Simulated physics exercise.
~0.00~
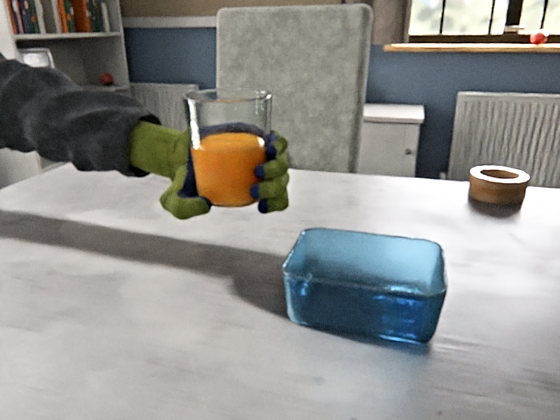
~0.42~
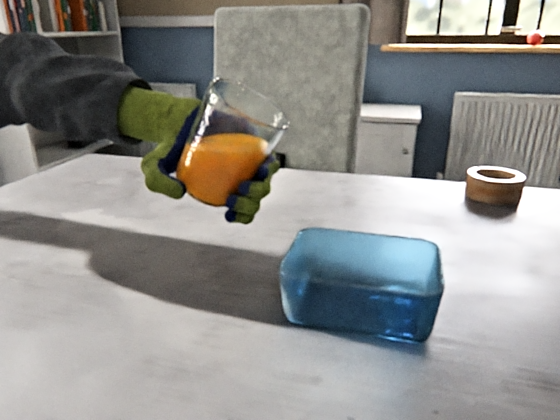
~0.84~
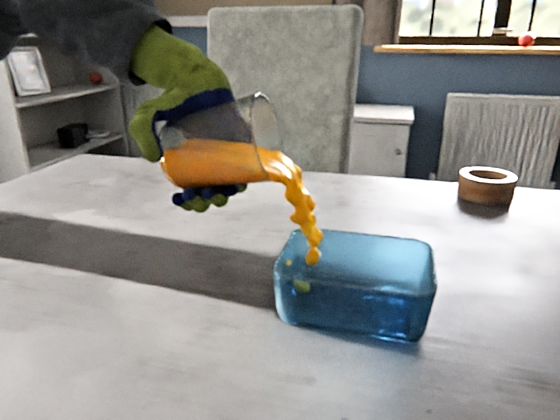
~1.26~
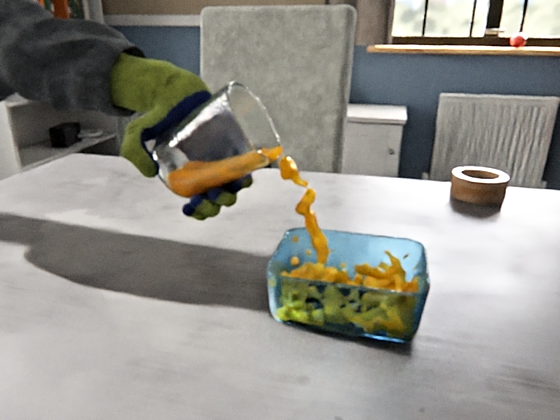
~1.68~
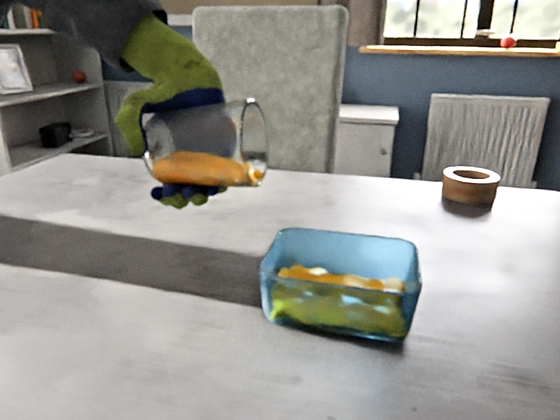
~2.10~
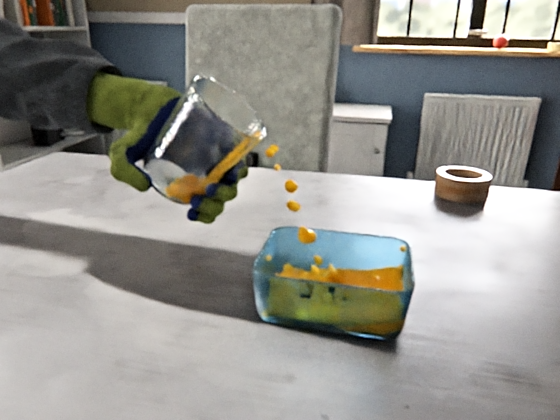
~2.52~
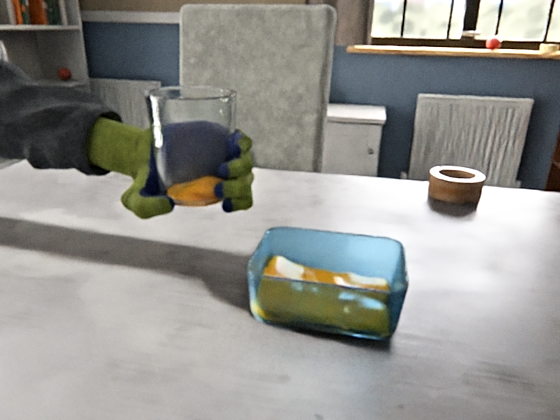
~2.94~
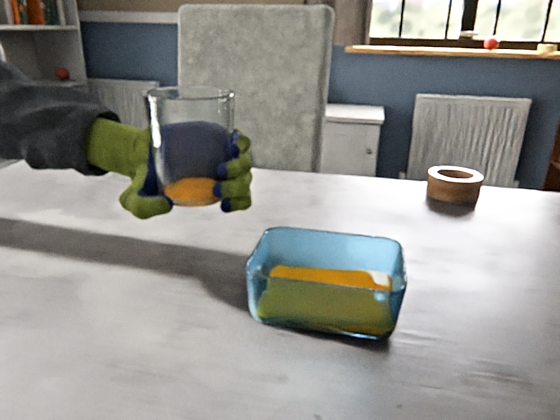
On a table, a gloved hand tips orange juice into a blue box twice, leaving some.
